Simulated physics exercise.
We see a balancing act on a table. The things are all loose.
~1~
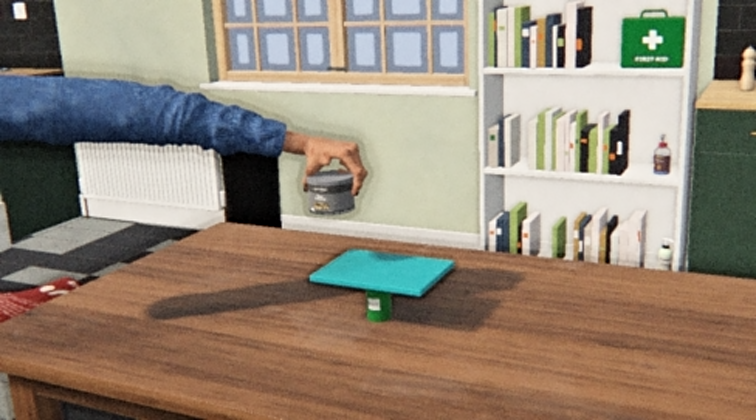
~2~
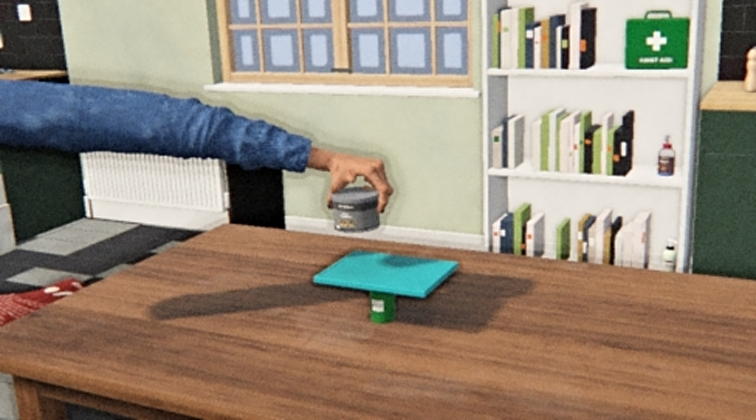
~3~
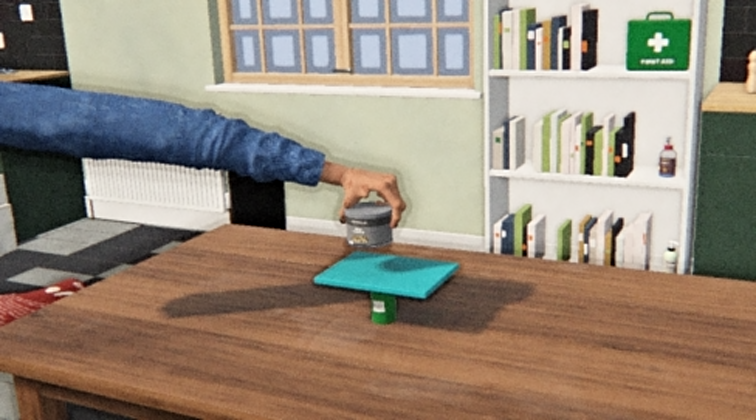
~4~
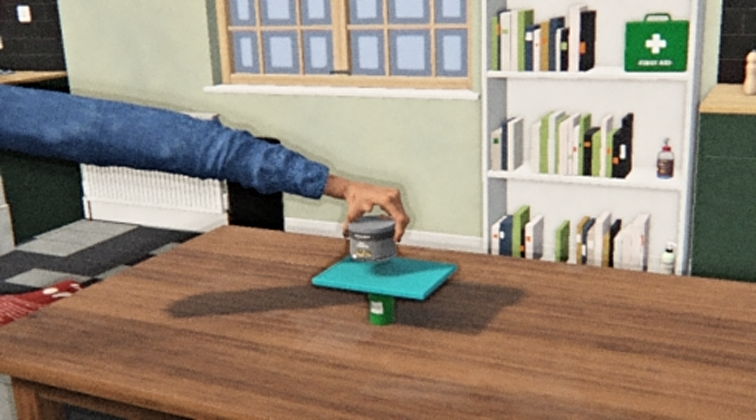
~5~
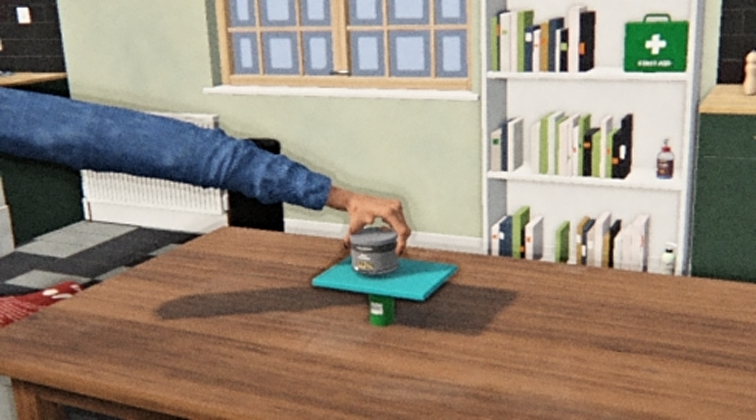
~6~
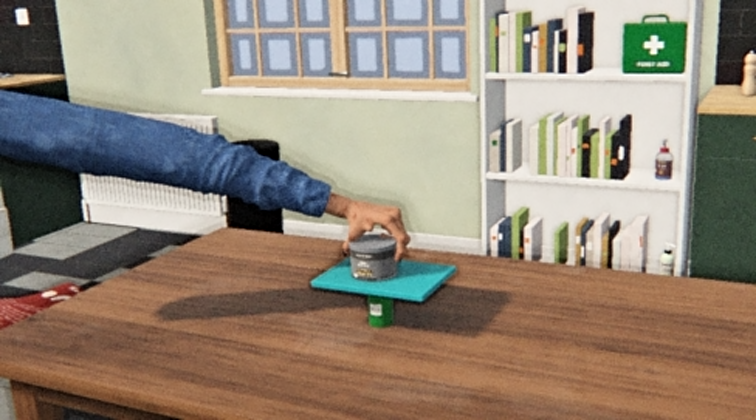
On a wooden table, a hand lowers a grey tub onto a teal board atop a green shaker.
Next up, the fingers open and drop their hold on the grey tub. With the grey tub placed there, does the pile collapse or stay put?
It stays put.
Then, 0.50 s on from there, no change.
Then, 1.30 s on from there, grey tub resting near (374, 258).
In the end, all 3 unmoved. At the end, from the last picture's camera, grey tub near (374, 258). The stack holds.
